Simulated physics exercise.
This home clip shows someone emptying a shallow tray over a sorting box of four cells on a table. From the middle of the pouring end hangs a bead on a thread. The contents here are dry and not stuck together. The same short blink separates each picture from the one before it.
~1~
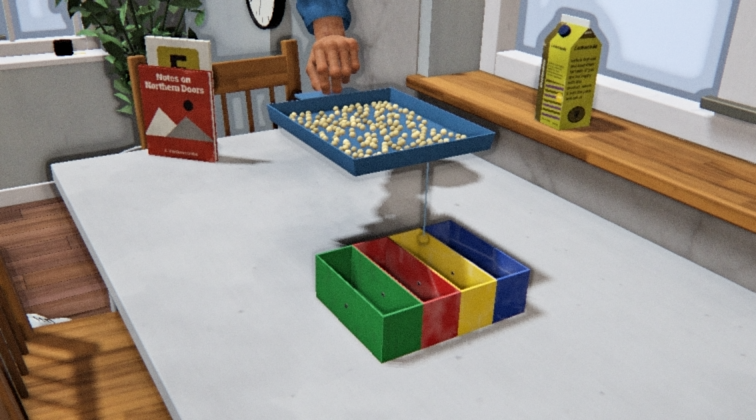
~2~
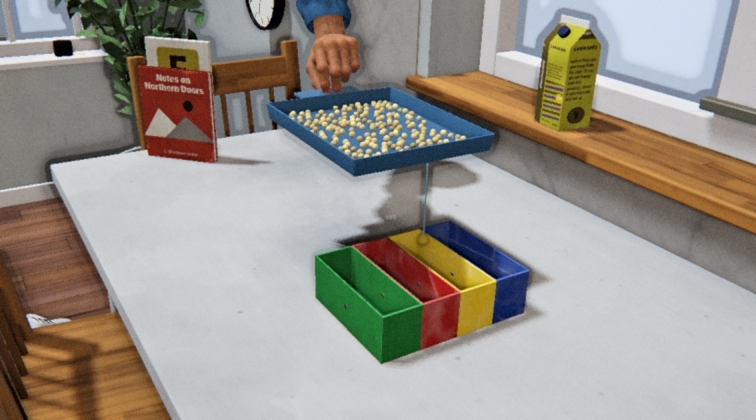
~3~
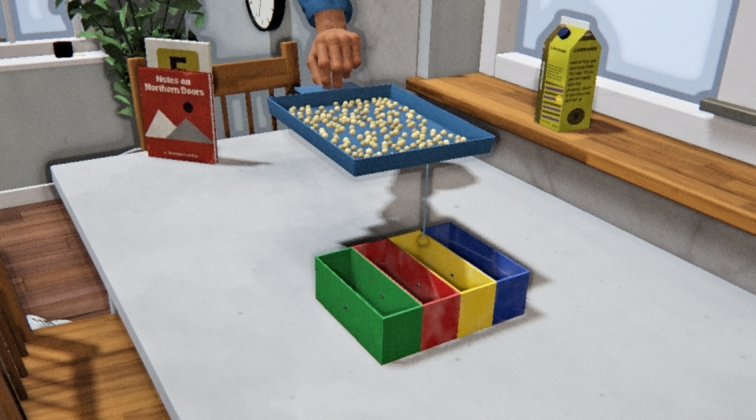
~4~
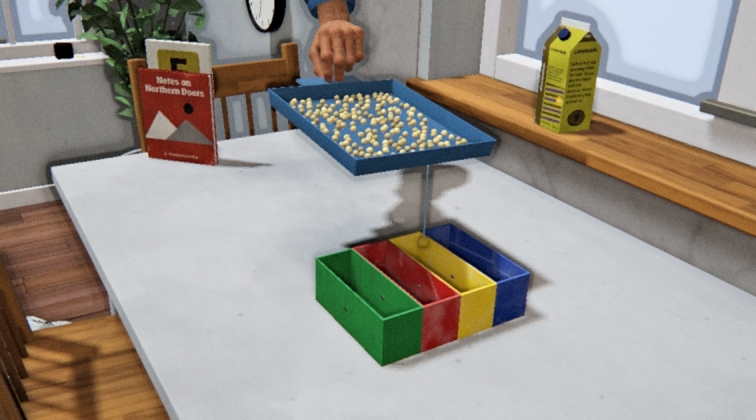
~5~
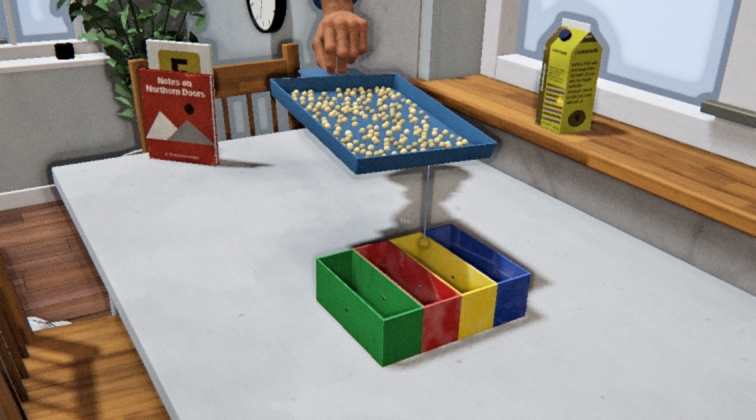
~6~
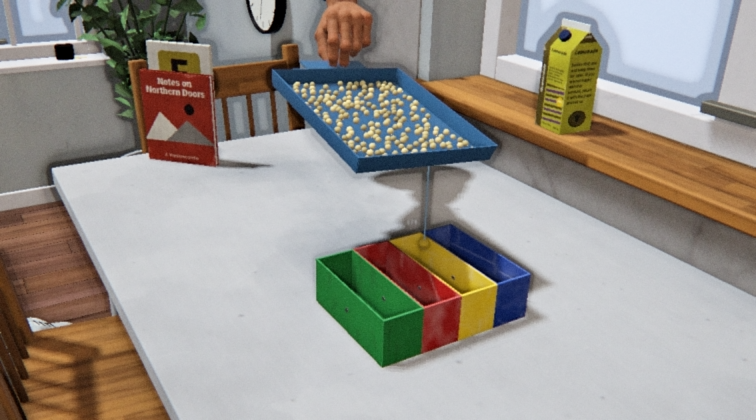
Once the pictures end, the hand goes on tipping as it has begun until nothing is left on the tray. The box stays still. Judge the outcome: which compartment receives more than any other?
The blue compartment receives the most.
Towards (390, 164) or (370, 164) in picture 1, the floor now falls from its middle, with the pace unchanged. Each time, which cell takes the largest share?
The first time it's green, the second time it's the cell in green.
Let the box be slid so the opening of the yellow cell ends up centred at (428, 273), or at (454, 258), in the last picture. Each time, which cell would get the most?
First try: The cell in blue. Second try: The blue one.
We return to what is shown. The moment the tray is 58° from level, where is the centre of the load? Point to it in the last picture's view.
Near the pixel (452, 140).
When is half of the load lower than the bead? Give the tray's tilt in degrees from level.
I'd put it at about 110 degrees.
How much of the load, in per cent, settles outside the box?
About 30 %.
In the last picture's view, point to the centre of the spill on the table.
Check roughly (512, 275) and you'll find the middle.
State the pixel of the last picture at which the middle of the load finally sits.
Close to (478, 290), more or less.
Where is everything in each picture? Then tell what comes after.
The first picture shows corners of the pouring end (355, 158) and (492, 132), level; middle of the load (373, 129), soya beans; bead on its thread (424, 239); green cell (402, 329); red cell (441, 316); yellow cell (477, 304); blue cell (511, 292).
The second picture shows corners of the pouring end (355, 158) and (491, 134), level; middle of the load (373, 128).
The third picture shows corners of the pouring end (356, 158) and (492, 136), tipped barely, lowest at the right corner; middle of the load (373, 127).
The fourth picture shows corners of the pouring end (357, 158) and (493, 139), tipped a little, lowest at the right corner; middle of the load (374, 124).
The fifth picture shows corners of the pouring end (359, 157) and (494, 142), tipped a little, lowest at the right corner; middle of the load (375, 120).
The sixth picture shows corners of the pouring end (360, 156) and (494, 144), tipped a little, lowest at the right corner; middle of the load (377, 116); green cell (403, 333); red cell (441, 320); yellow cell (477, 308); blue cell (511, 296).
Just after the last frame, tray tipped steeply; almost all on the tray; just a few falling or outside the box.
A moment on, tray tipped right over; almost all on the tray; just a few falling or outside the box.
Further on, tray tipped past a quarter turn; roughly half in the blue cell; roughly a quarter in the yellow cell; just a few in the red cell; roughly a third falling or outside the box.
When it is over, tray tipped past a quarter turn; roughly half in the blue cell; roughly a quarter in the yellow cell; just a few in the red cell; not one in the green cell; roughly a third outside the box.
